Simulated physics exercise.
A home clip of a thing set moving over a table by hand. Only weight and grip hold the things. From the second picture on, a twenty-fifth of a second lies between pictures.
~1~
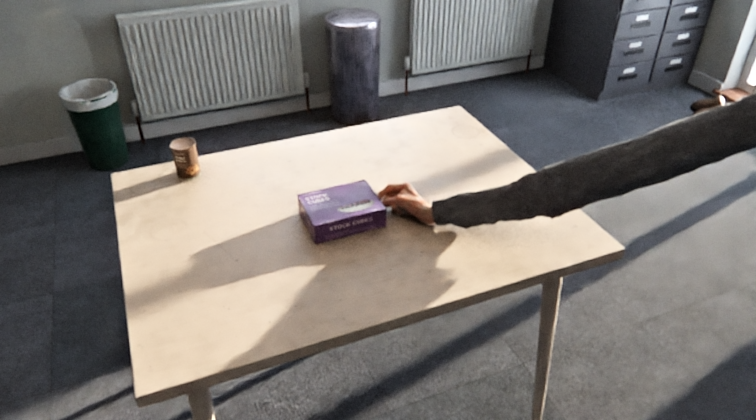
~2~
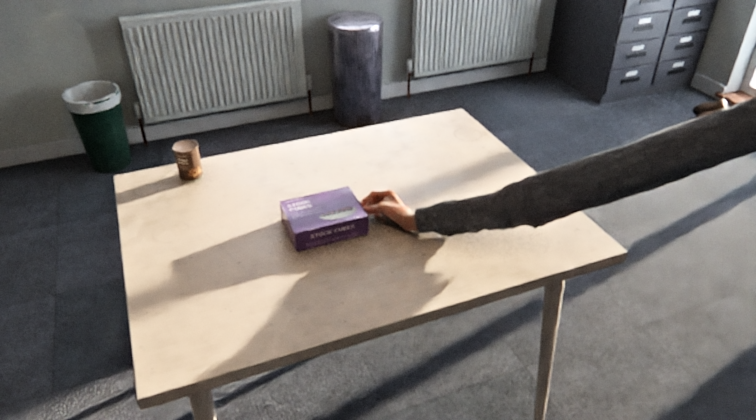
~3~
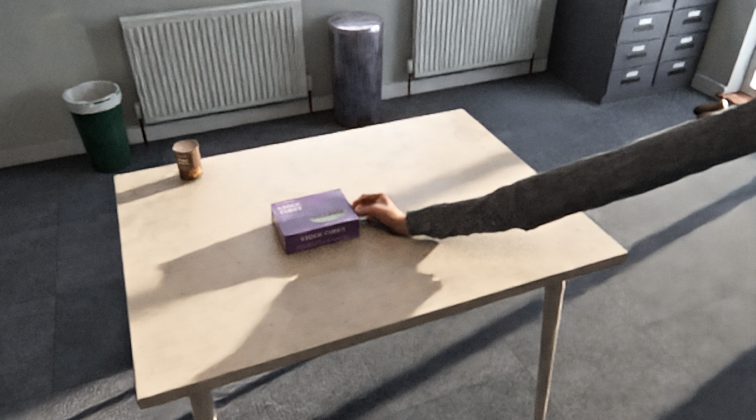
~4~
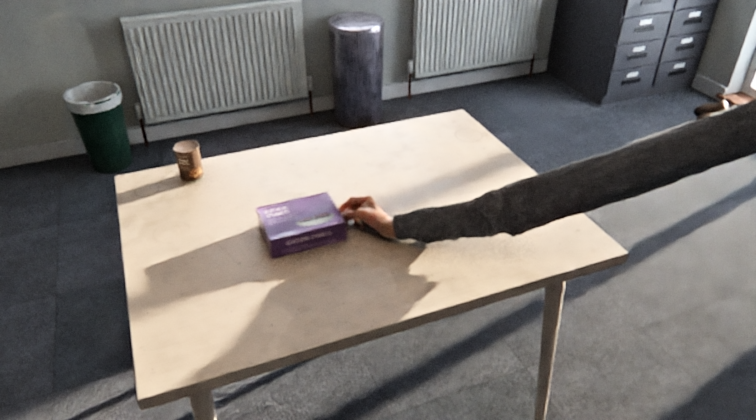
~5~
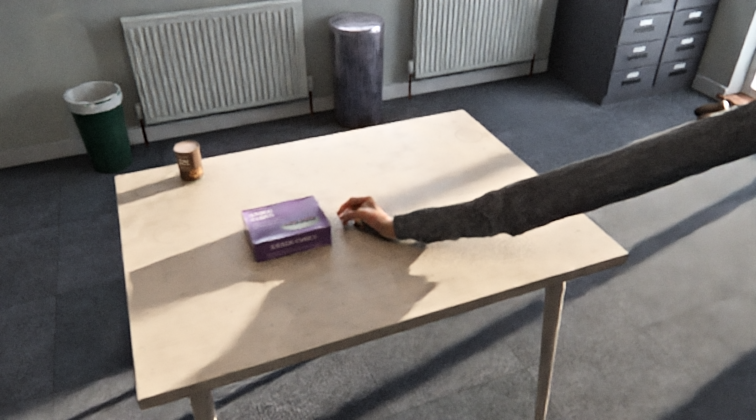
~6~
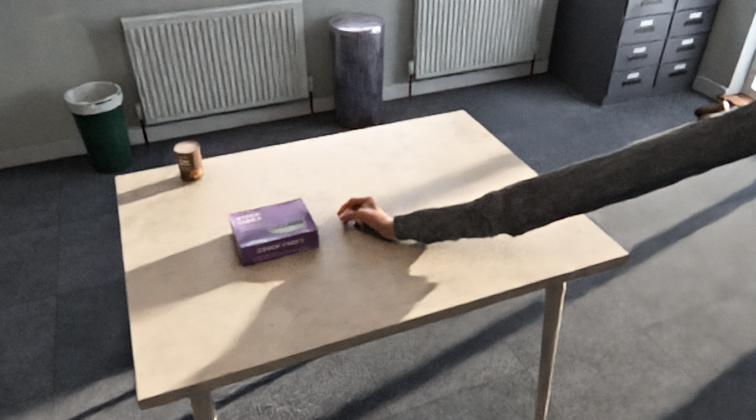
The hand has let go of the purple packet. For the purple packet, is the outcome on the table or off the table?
The purple packet is still on the table.
Then, 0.10 s on from there, purple packet shifted about its own width near (250, 237).
Then, 0.20 s on from there, purple packet shifted about its own width near (238, 239).
In the end, moved from the start, purple packet. At the end, from the last picture's camera, purple packet near (238, 239).
